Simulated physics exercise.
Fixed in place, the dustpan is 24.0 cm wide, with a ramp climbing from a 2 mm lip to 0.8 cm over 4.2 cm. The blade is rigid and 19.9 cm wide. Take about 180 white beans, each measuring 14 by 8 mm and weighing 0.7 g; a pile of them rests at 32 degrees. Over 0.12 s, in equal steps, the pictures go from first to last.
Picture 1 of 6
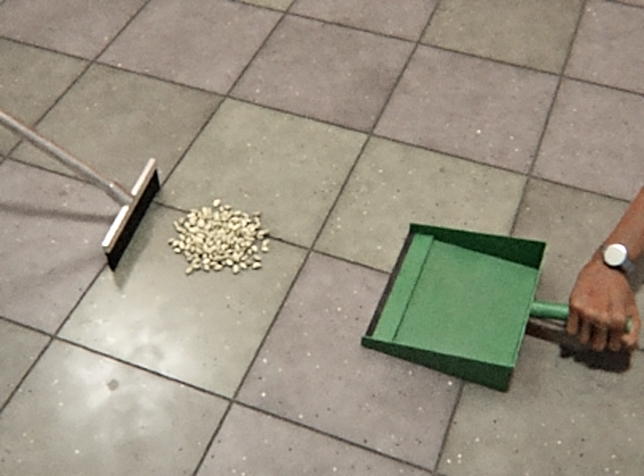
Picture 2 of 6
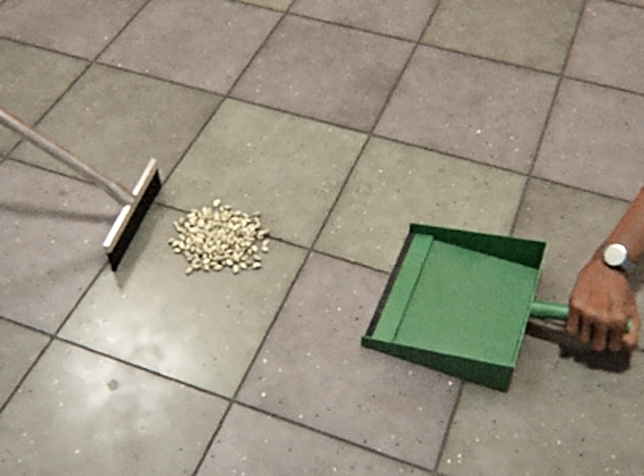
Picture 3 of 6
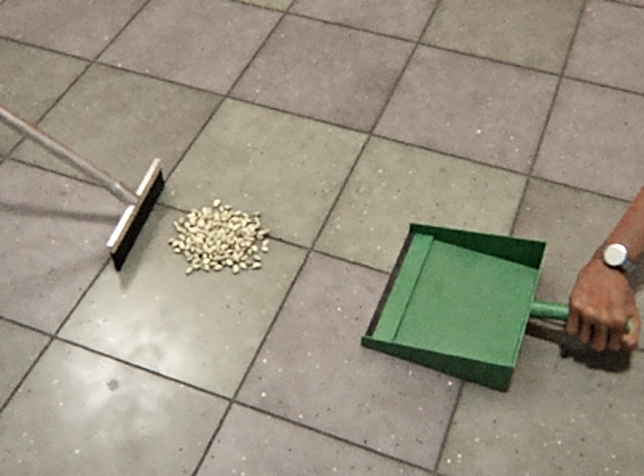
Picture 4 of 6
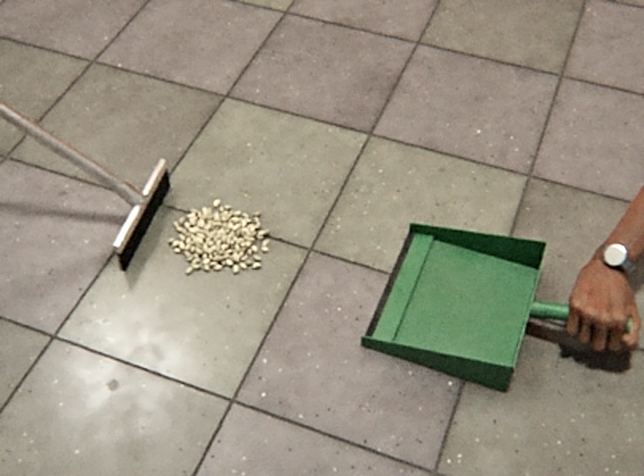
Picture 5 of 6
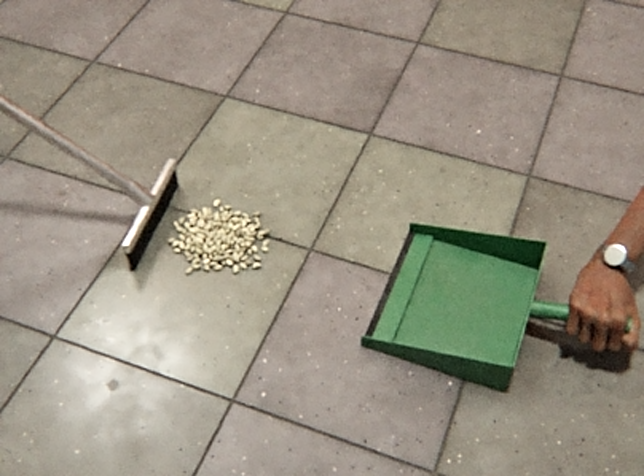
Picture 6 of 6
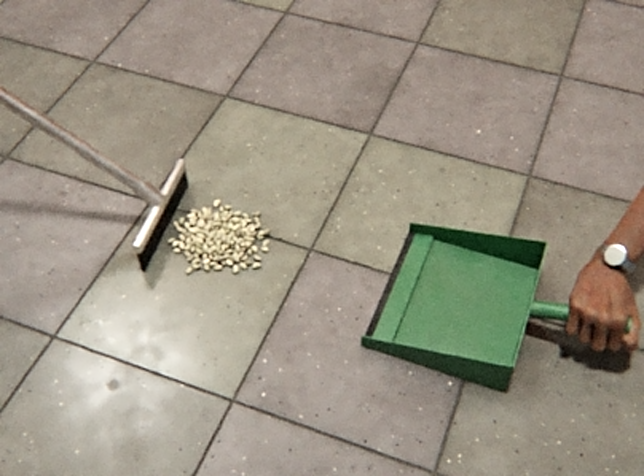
A long-handled broom with a dark edge slides slowly a short way right across a tiled floor, up close to a small pile of white beans, which stays still, while a hand wearing a watch holds a green dustpan motionless at right.
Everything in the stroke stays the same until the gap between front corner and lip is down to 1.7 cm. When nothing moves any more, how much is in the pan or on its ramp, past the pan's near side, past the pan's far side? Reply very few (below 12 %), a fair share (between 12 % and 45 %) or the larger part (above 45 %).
Pan - a fair share; near side - very few; far side - a fair share.
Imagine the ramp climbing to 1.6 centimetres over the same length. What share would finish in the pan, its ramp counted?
That change would give about 25 per cent.
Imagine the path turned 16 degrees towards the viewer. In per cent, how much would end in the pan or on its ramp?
Pan plus ramp: Some 45 %.
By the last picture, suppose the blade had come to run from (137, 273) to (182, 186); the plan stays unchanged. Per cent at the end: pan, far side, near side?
Pan: 5, far side: 0, near side: 20.
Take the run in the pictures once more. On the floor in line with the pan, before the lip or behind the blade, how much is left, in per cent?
40 per cent.
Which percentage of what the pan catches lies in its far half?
About 100 per cent.
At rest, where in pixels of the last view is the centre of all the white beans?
(405, 251).
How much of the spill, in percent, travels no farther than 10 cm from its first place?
I'd say about 0 per cent.
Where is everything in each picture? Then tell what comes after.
The first frame shows blade from (107, 249) to (153, 165), moved 0.0 cm, 0 of the pieces shifted so far; middle of the pieces at (219, 237); pan at (466, 310).
The second frame shows blade from (108, 249) to (154, 165), moved 0.2 cm, 0 of the pieces shifted so far; middle of the pieces at (219, 237).
The third frame shows blade from (112, 249) to (158, 165), moved 0.8 cm, 0 of the pieces shifted so far; middle of the pieces at (219, 237).
The fourth frame shows blade from (118, 249) to (164, 165), moved 1.8 cm, 0 of the pieces shifted so far; middle of the pieces at (219, 237).
The fifth frame shows blade from (127, 249) to (172, 165), moved 3.3 cm, 0 of the pieces shifted so far; middle of the pieces at (219, 237).
The sixth frame shows blade from (138, 249) to (182, 166), moved 5.0 cm, 0 of the pieces shifted so far; middle of the pieces at (219, 237); pan at (466, 310).
Then, 0.26 s after the last picture, middle of the blade 21 cm from the lip; 0 % over the lip, far side 5 %, near side 0 %.
Then, 0.43 s after the last picture, middle of the blade 9 cm from the lip; 0 % over the lip, far side 15 %, near side 5 %.
Then, 0.73 s after the last picture, middle of the blade 3 cm from the lip; 30 % over the lip, far side 25 %, near side 5 %.
In the end, pan 30 %, near side 5 %, far side 25 %, in front of the lip or behind the blade 40 %.
